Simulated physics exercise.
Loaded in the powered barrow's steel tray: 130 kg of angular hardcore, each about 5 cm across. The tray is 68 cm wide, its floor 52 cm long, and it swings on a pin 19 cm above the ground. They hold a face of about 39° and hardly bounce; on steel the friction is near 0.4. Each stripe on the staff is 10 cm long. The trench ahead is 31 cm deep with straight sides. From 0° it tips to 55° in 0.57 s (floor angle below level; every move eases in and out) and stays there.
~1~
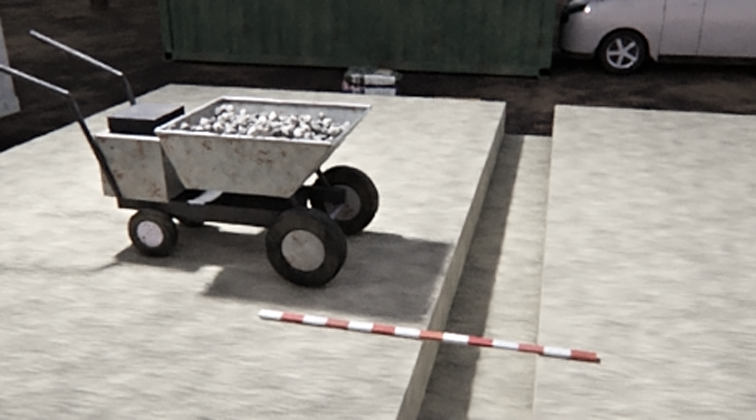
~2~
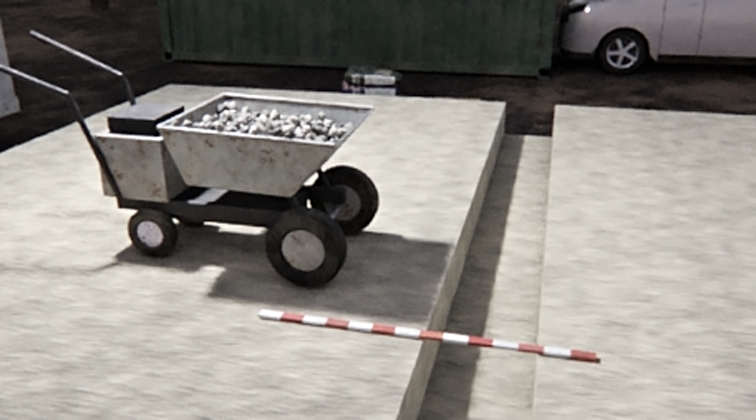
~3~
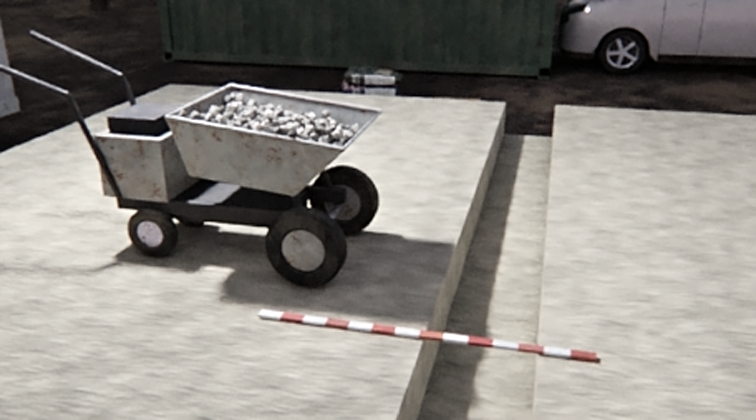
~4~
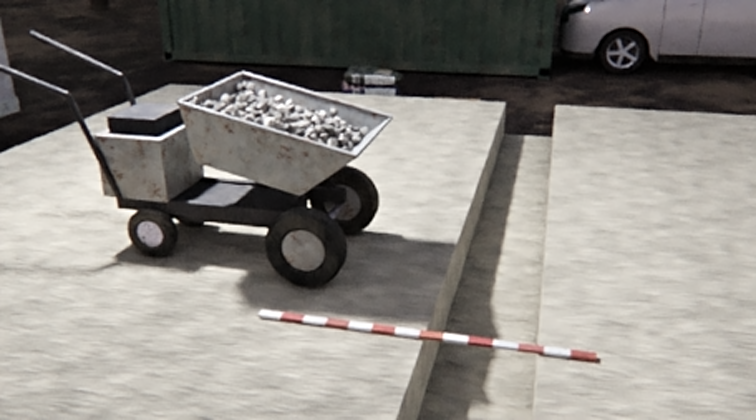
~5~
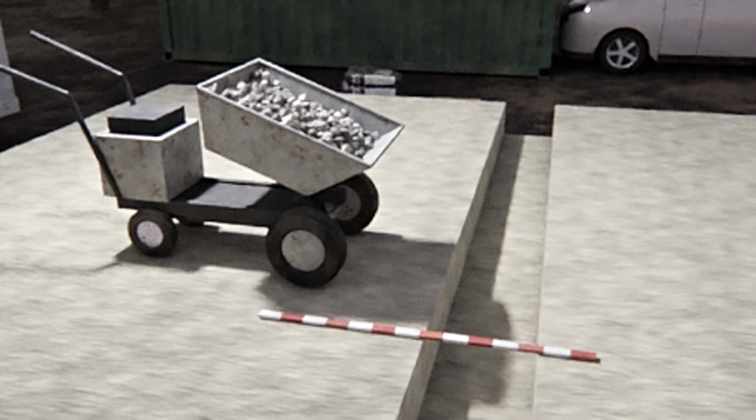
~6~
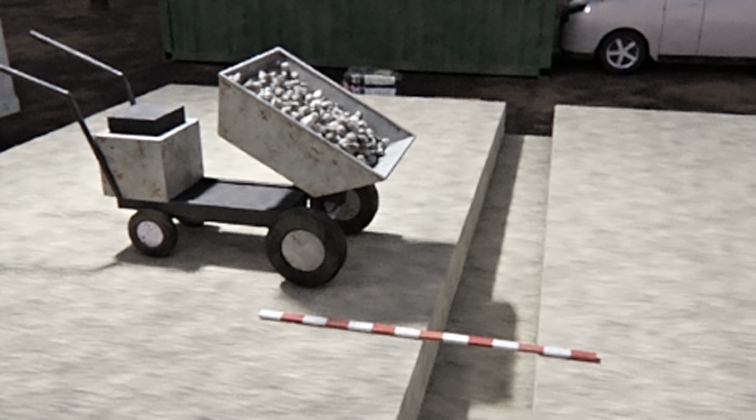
The steel tray of a small wheeled barrow, loaded with grey stones, swings up from level to a steep slant, its front edge lowest toward the trench on the right, while the wheels stay still behind a red-and-white staff.
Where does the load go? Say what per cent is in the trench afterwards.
About 45 per cent.
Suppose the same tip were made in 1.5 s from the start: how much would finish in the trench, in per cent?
Then about 20 per cent.
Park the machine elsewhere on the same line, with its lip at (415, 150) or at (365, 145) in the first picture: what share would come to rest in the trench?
Near 15 per cent from the first place, 40 from the second.
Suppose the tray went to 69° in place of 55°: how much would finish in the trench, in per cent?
In that case some 95 per cent.
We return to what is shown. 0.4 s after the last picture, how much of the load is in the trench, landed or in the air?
About 5 per cent by then.
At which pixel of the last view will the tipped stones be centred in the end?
Near (500, 326).
Then, 0.1 s after the last picture the floor is at 47°, 100 % in the tray; the foremost stones are at (395, 173).
Then, 0.4 s after the last picture the floor is at 55°, 94 % in the tray, 3 % short of the trench, 3 % in the trench; the foremost stones are at (470, 242).
Then, 0.7 s after the last picture the floor is at 55°, 61 % in the tray, 4 % short of the trench, 34 % in the trench; the foremost stones are at (544, 317).
Then, 2.7 s after the last picture the floor is at 55°, 53 % in the tray, 2 % short of the trench, 45 % in the trench; the foremost stones are at (578, 325).
